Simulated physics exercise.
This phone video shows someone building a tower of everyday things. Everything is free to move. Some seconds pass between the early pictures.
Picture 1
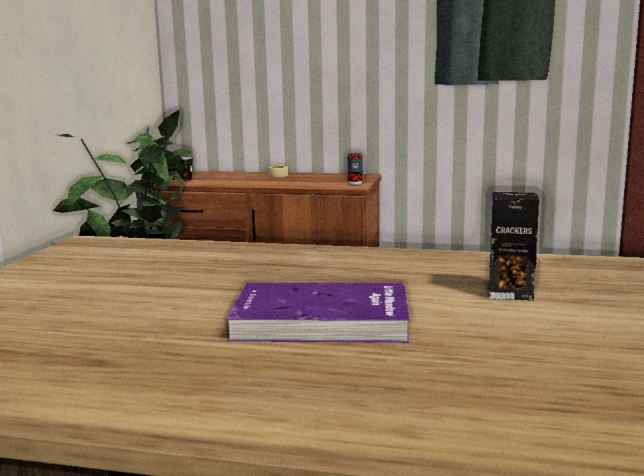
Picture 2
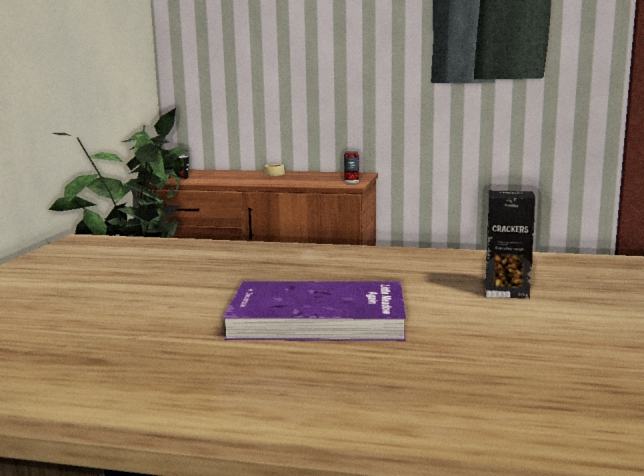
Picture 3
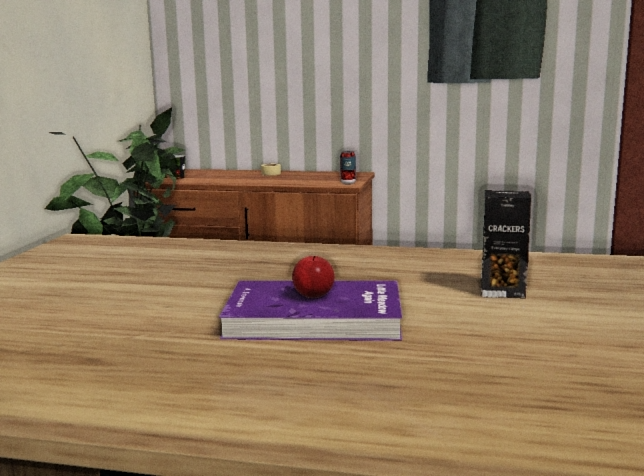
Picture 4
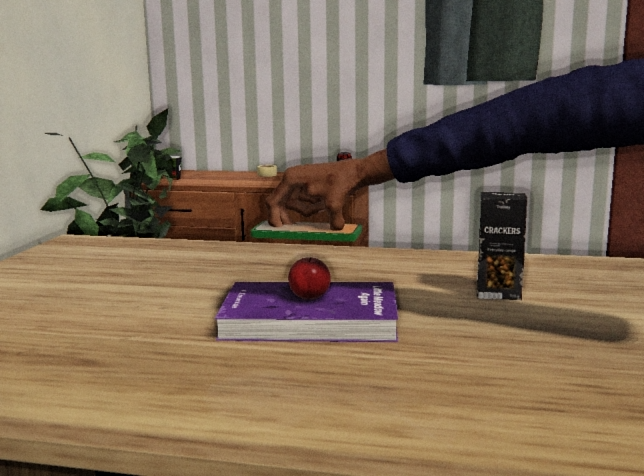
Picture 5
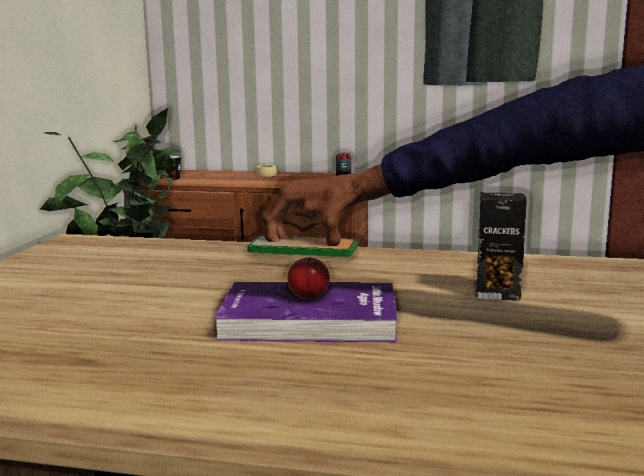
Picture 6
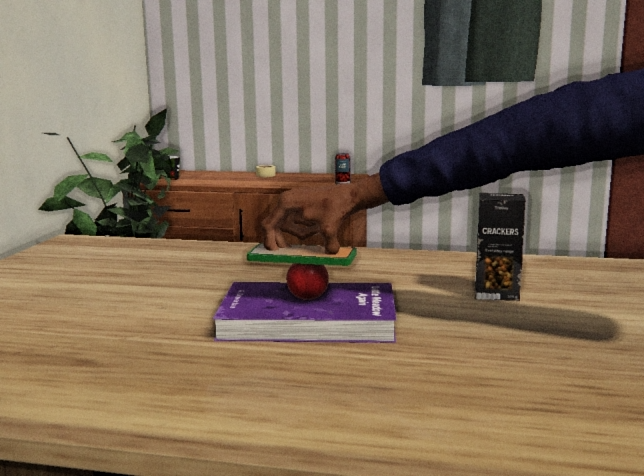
A hand in a dark blue sleeve reached in from the right and lowered a green phone onto a red apple, which had appeared on the purple book beside a black box of crackers.
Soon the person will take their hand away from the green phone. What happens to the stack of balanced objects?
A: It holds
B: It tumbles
B.
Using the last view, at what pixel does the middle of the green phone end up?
I'd say around (268, 267) in the last view.
Then, 0.50 s on from there, green phone turned 37° from how it was put near (275, 266).
Then, 1.40 s on from there, green phone turned 33° from how it was put near (266, 268); red apple shifted a little.
In the end, moved from the start, green phone; the other 3 unmoved. At the end, from the last picture's camera, green phone near (269, 268). The pile comes apart.
